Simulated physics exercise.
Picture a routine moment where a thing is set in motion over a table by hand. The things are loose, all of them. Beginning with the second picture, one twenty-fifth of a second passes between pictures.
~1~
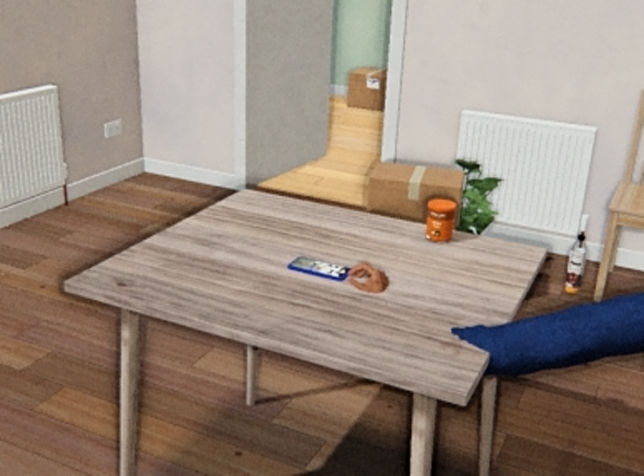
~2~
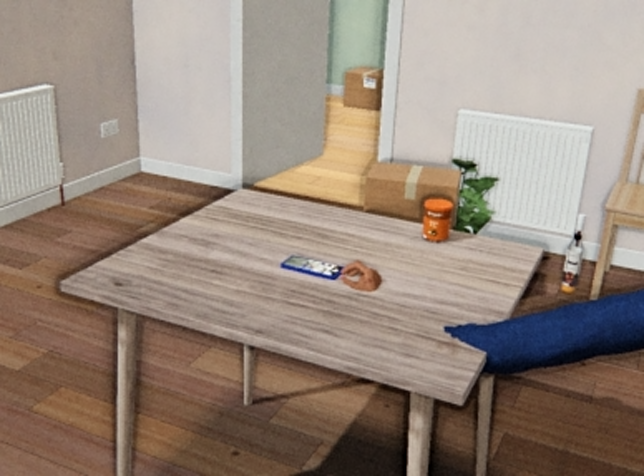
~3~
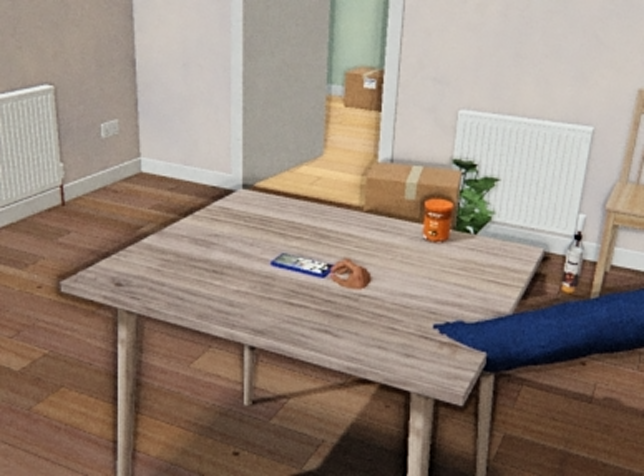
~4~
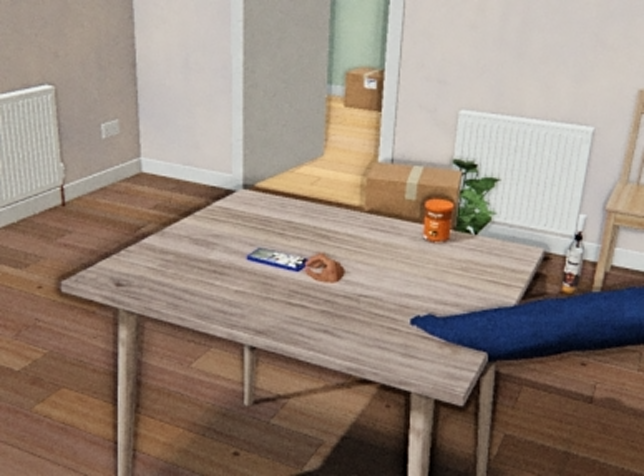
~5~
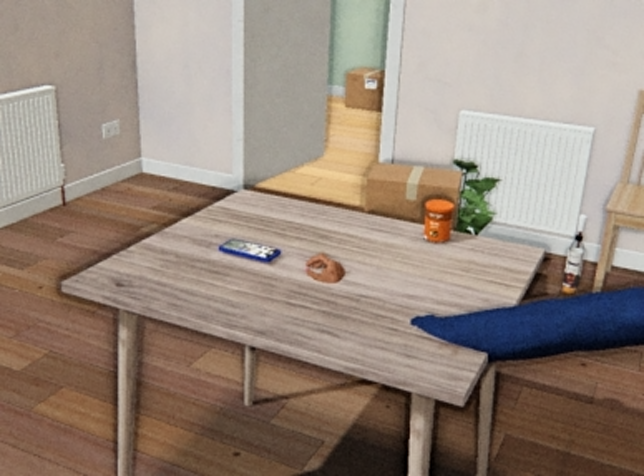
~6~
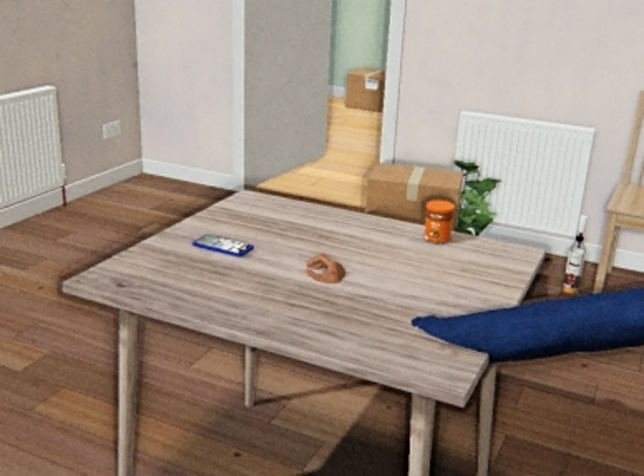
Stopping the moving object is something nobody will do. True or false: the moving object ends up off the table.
True.
Then, 0.10 s past the last view, blue phone displaced well along near (169, 232).
Then, 0.30 s past the last view, blue phone now off the table.
Then, 0.40 s past the last view, things are still on the move.
Then, 0.60 s past the last view, as before.
Finally, off the table, blue phone.
